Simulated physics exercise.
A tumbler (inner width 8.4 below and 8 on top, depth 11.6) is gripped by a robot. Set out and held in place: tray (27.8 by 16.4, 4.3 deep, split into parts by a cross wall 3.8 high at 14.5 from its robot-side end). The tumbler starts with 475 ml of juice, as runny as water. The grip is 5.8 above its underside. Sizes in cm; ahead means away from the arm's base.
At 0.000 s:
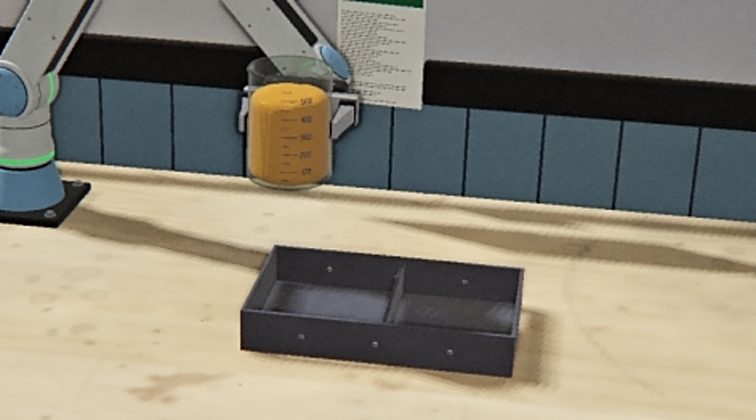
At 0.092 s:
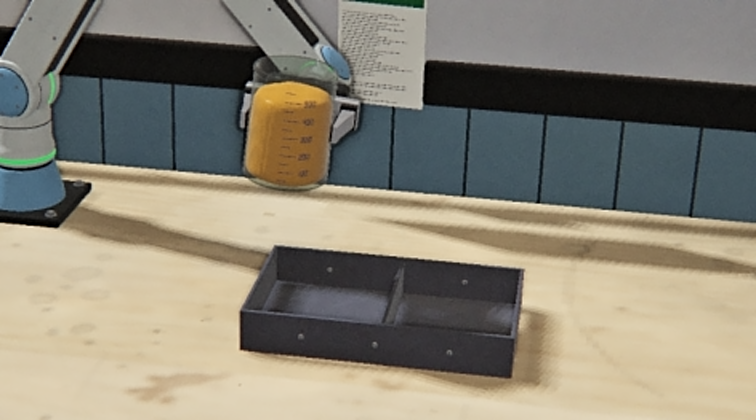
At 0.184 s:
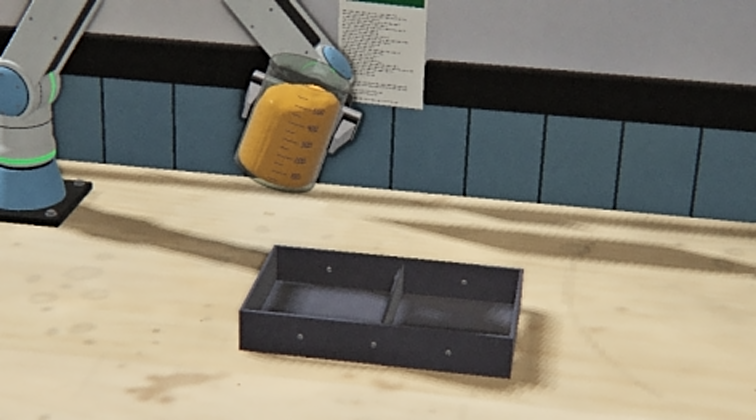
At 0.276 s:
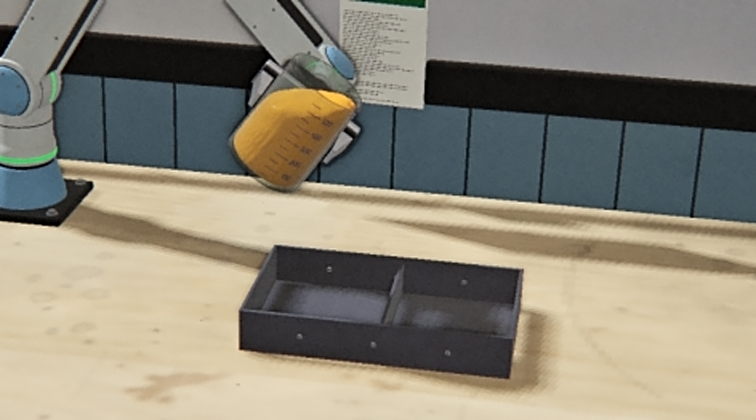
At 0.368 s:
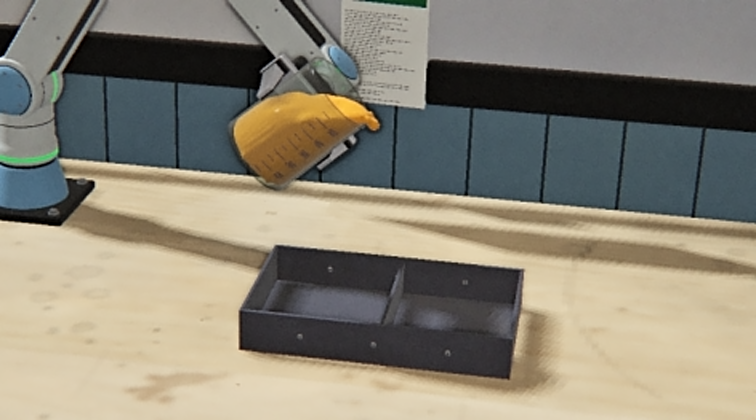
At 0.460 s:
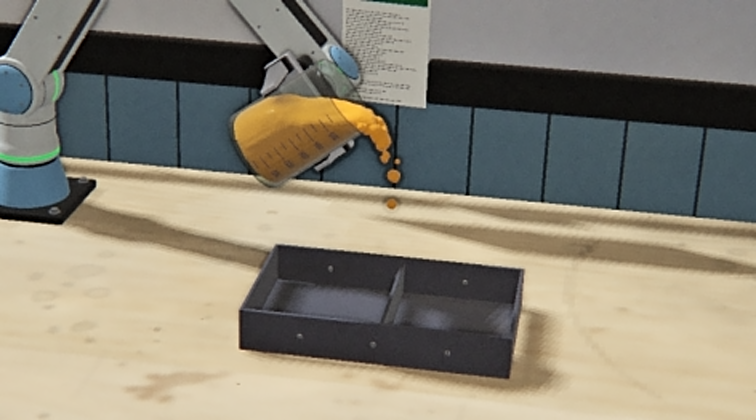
A glass tumbler of orange juice, gripped by a robot arm above a dark divided tray, tilted steadily to the right until juice reached the rim and began dribbling out in drops.
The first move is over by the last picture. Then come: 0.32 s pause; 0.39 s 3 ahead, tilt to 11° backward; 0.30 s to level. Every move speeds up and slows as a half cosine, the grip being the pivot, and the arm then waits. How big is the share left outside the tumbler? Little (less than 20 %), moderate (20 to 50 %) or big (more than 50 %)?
Answer: Little; less than 20 % of the juice finishes outside the tumbler.
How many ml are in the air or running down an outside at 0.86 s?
About 15 ml.
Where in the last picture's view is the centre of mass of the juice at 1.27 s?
Near (344, 162).
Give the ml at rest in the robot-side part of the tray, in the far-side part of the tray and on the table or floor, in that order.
About 0, 50, 5 ml.
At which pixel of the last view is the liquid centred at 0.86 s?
Around (313, 154).
After 0.86 s, tilted 46° forward, liquid up to 25 above the table; 420 ml in the tumbler, 40 ml in the far-side part, 15 ml in the air or running down outside.
After 1.27 s, tilted 8° backward, liquid up to 25 above the table; 415 ml in the tumbler, 50 ml in the far-side part, 5 ml on the table or floor.
After 1.67 s, level, liquid up to 25 above the table; 415 ml in the tumbler, 50 ml in the far-side part, 5 ml on the table or floor.
After 2.47 s, level, liquid up to 25 above the table; 415 ml in the tumbler, 50 ml in the far-side part, 5 ml on the table or floor.
At rest, 415 ml in the tumbler, 50 ml in the far-side part, 5 ml on the table or floor. That is 12 % outside the tumbler.
